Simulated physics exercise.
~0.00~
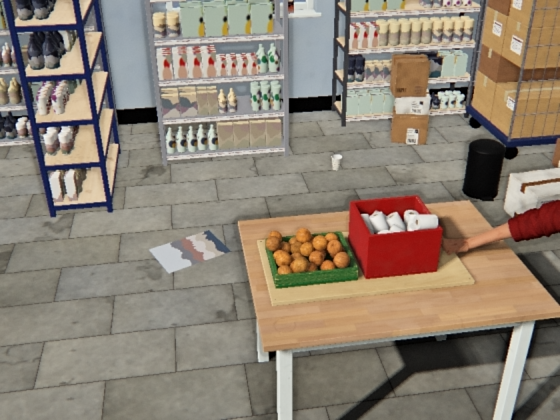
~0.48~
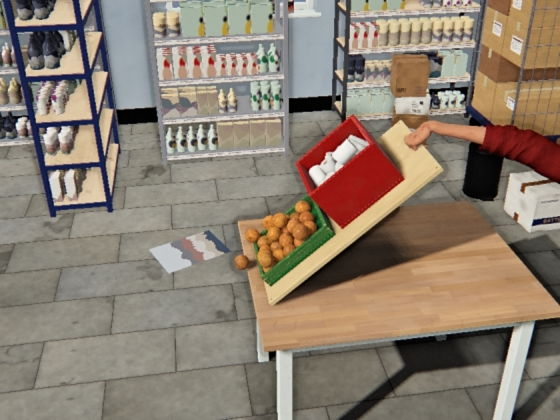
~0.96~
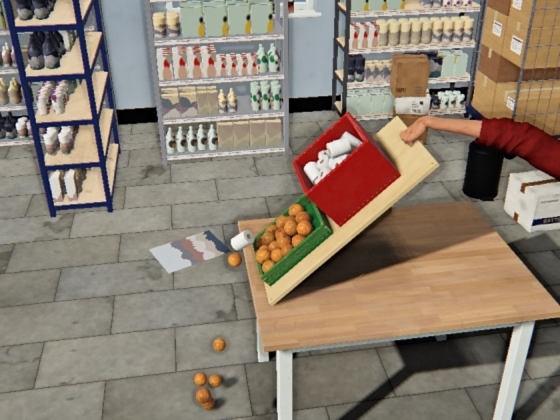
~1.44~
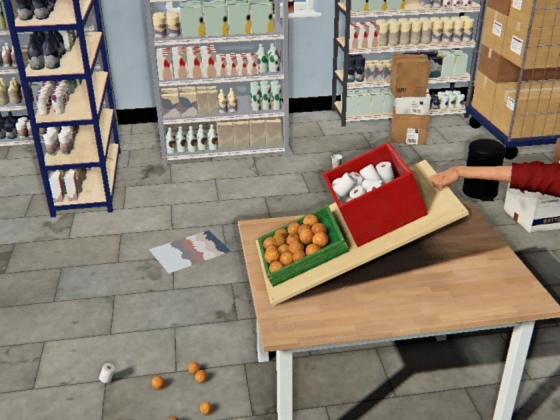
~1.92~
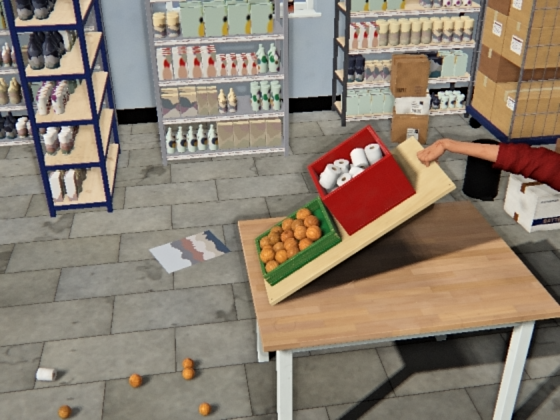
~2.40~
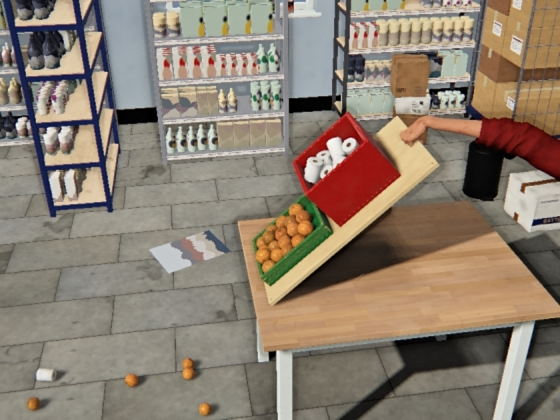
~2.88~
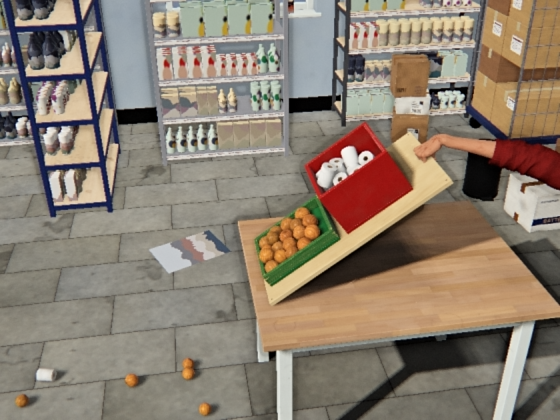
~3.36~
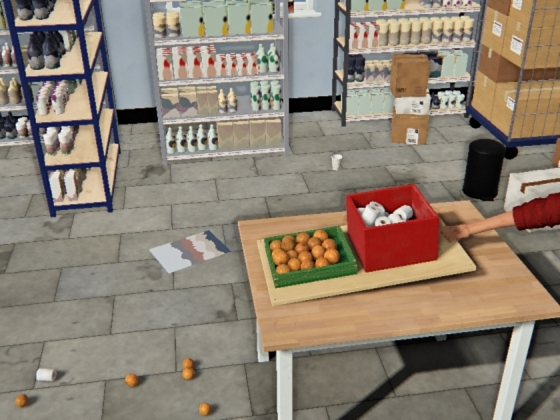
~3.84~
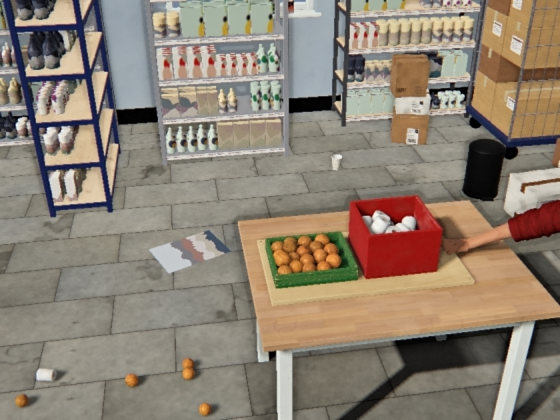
Hand tilting a board holding tubs of oranges and white rolls, spilling several onto the floor, then lowering it flat.
